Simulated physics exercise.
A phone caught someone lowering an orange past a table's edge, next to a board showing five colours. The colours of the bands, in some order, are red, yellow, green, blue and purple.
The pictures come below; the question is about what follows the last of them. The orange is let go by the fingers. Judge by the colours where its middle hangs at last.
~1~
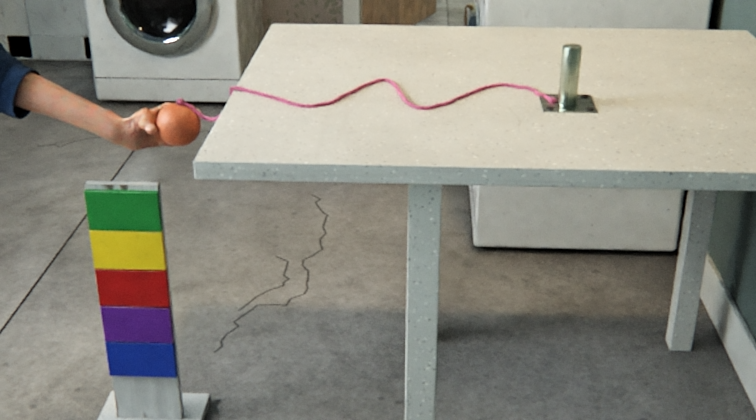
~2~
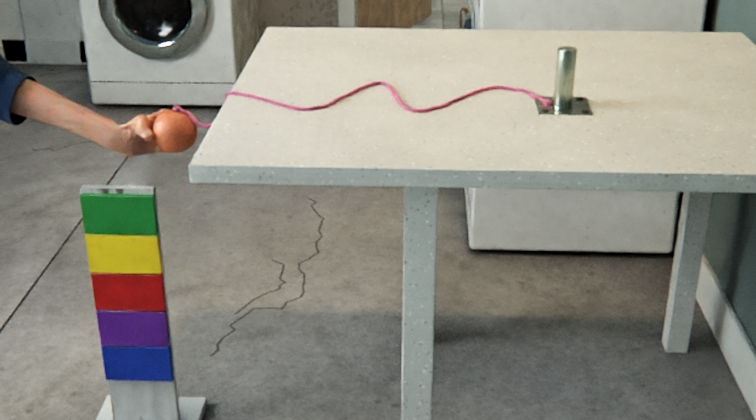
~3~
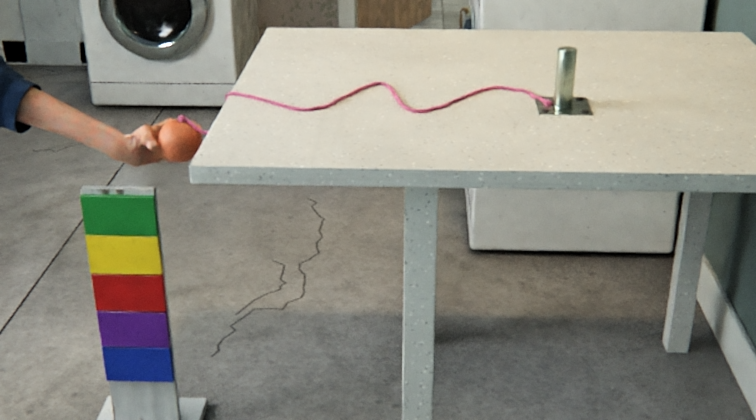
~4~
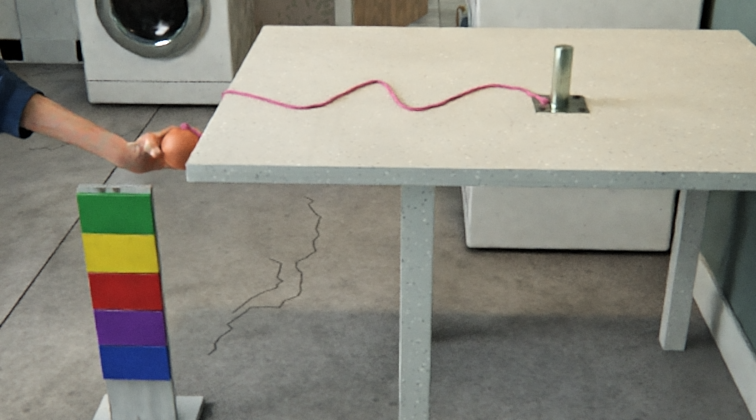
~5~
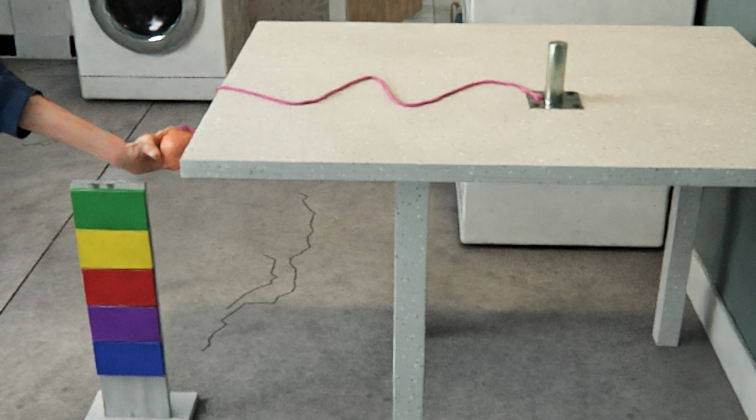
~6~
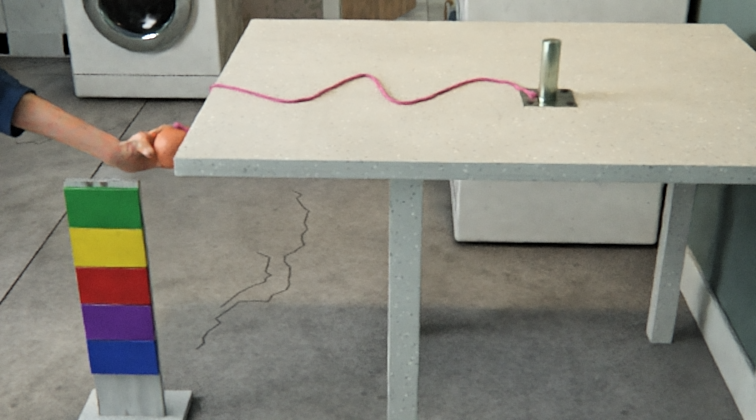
Level with purple.
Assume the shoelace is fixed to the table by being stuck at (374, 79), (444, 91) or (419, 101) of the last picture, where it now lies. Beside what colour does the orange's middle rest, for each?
In order: Yellow; red; red.
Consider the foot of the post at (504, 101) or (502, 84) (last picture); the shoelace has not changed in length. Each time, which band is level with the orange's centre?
For the first spot, blue; for the second, blue.
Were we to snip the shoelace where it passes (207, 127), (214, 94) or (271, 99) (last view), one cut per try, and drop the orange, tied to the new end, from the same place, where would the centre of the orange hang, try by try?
Try 1: (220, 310); try 2: (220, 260); try 3: (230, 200).
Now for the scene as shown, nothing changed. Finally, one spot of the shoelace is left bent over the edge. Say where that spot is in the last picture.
Pixel (341, 83).
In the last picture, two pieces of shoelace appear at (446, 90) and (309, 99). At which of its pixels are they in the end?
One ends up around (402, 92), the other around (217, 146).
Early on, orange near (196, 329); level with purple.
Midway, orange near (262, 323); level with purple.
Near the end, orange near (214, 328); level with purple.
Finally, orange near (236, 333); level with purple. The shoelace holds its middle at purple.
